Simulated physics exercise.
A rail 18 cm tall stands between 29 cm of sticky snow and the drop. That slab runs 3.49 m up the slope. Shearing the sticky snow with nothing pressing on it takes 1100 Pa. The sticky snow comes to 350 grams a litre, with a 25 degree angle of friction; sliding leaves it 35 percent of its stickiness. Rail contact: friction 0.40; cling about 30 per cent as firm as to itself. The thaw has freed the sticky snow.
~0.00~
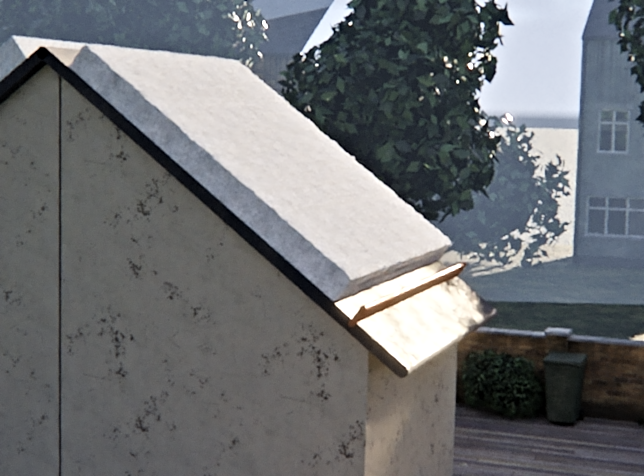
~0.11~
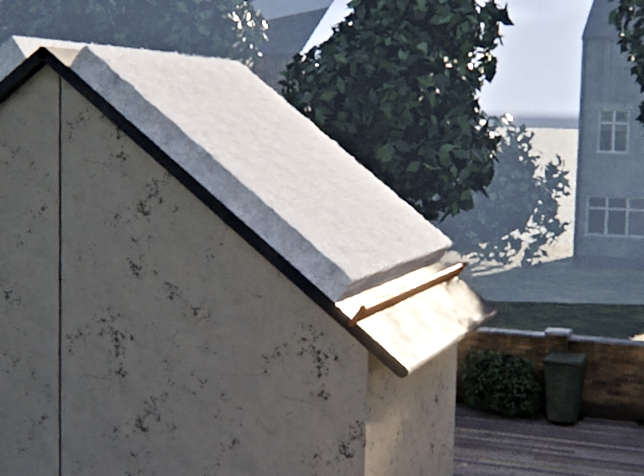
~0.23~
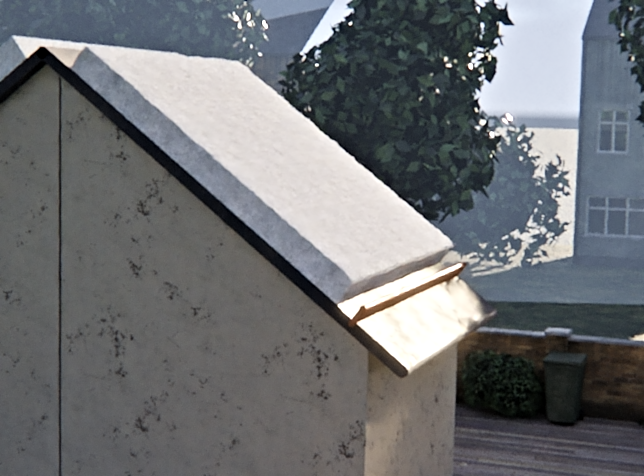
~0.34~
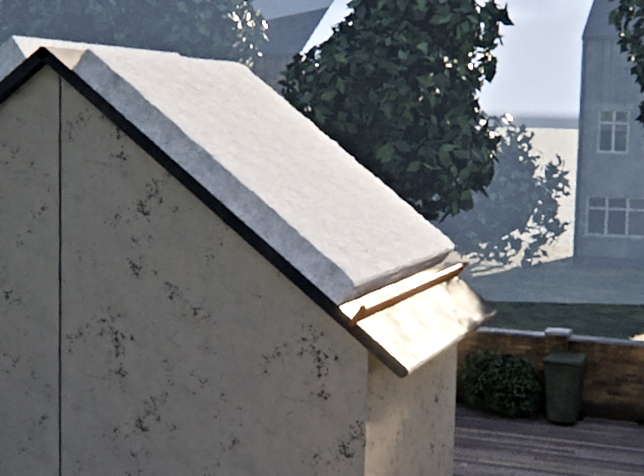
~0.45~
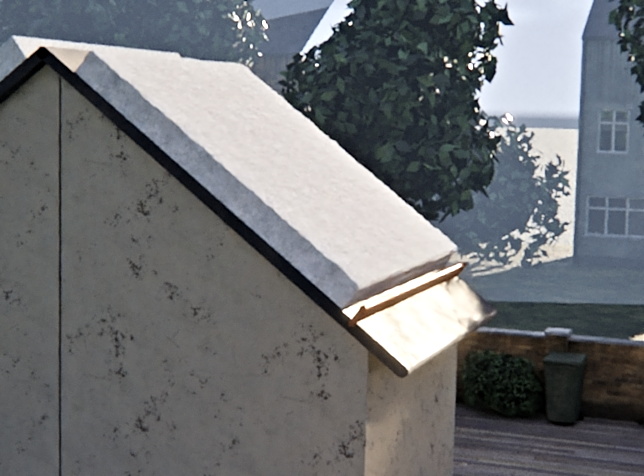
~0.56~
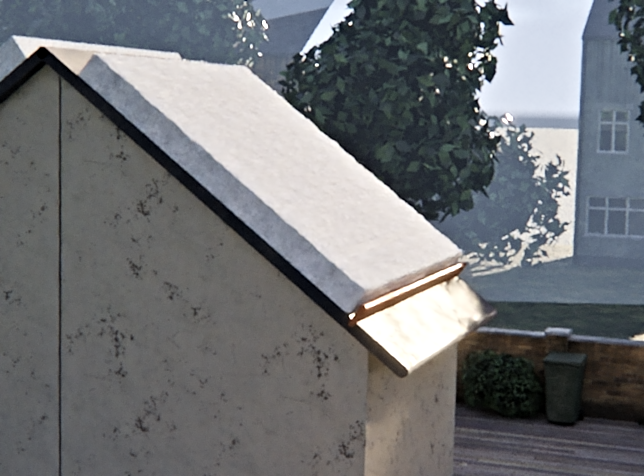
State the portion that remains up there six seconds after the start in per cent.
The portion that remains up there six seconds after the start is near 86 per cent.
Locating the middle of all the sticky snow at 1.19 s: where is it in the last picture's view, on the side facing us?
Look near (238, 196) in the final picture.
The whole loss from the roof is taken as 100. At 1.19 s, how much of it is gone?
0 per cent.
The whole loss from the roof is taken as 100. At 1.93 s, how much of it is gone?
Roughly 0 per cent.
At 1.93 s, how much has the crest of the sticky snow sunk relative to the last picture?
I'd put it at close to 0.2 m.
After 1.19 s, 100 % of the snow is on the roof.
After 1.93 s, 100 % of the snow is on the roof.
After 2.66 s, 100 % of the snow is on the roof.
After 3.40 s, 97 % of the snow is on the roof.
After 6.00 s, 86 % of the snow is on the roof.
